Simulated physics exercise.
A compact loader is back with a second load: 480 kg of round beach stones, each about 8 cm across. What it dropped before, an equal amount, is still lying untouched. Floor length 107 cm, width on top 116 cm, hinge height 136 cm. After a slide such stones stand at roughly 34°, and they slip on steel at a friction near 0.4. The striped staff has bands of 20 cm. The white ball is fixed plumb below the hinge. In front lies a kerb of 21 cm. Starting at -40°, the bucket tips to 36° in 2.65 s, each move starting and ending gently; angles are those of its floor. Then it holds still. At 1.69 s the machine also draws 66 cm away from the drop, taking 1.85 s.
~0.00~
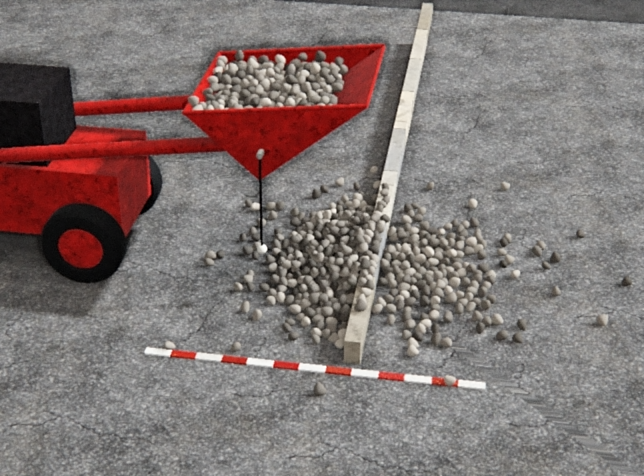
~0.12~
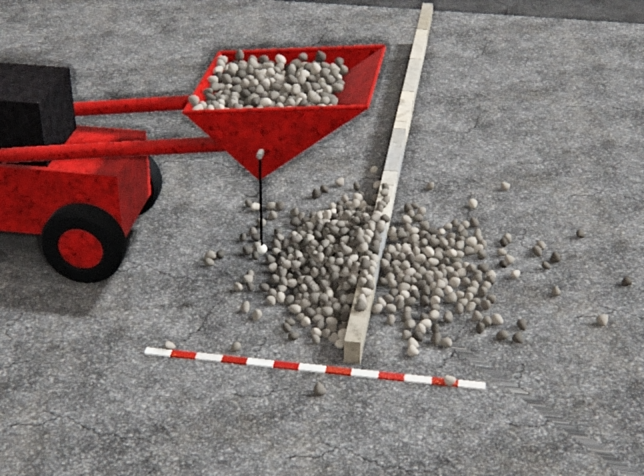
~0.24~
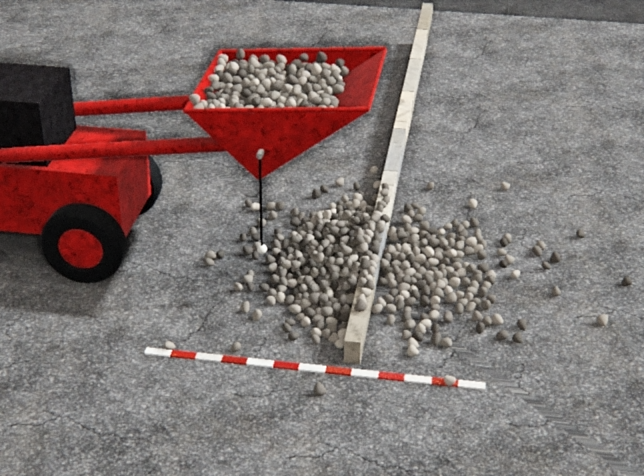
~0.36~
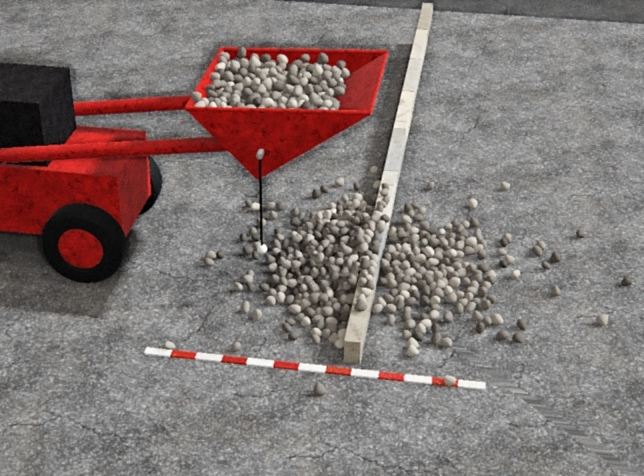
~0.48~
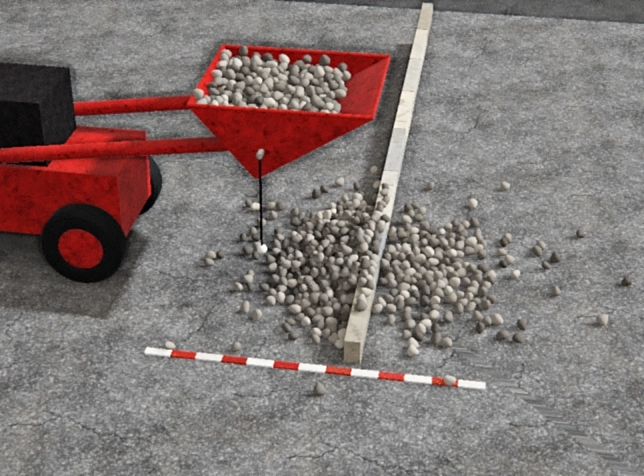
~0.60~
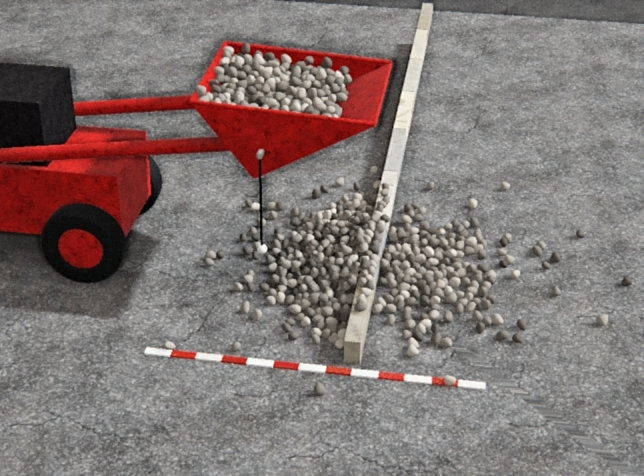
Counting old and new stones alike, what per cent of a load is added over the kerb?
Roughly 54 per cent of a load more.
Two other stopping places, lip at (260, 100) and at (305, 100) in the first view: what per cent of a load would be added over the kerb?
About 0 and 5 per cent.
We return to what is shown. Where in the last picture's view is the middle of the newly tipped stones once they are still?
Around (385, 258).
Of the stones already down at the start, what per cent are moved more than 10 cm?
Roughly 15 per cent of them.
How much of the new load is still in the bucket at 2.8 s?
About 10 per cent.
After 2.0 s the floor is at 24°; in per cent of one load, 94 in the bucket, 72 on this side of the kerb, 33 over the kerb; the foremost stones are at (567, 267).
After 2.8 s the floor is at 36°; in per cent of one load, 8 in the bucket, 112 on this side of the kerb, 80 over the kerb; the foremost stones are at (567, 267).
After 4.0 s the floor is at 36°; in per cent of one load, 0 in the bucket, 114 on this side of the kerb, 86 over the kerb; the foremost stones are at (604, 290).
After 6.7 s the floor is at 36°; in per cent of one load, 0 in the bucket, 114 on this side of the kerb, 86 over the kerb; the foremost stones are at (604, 290). Net gain over the kerb, 54.
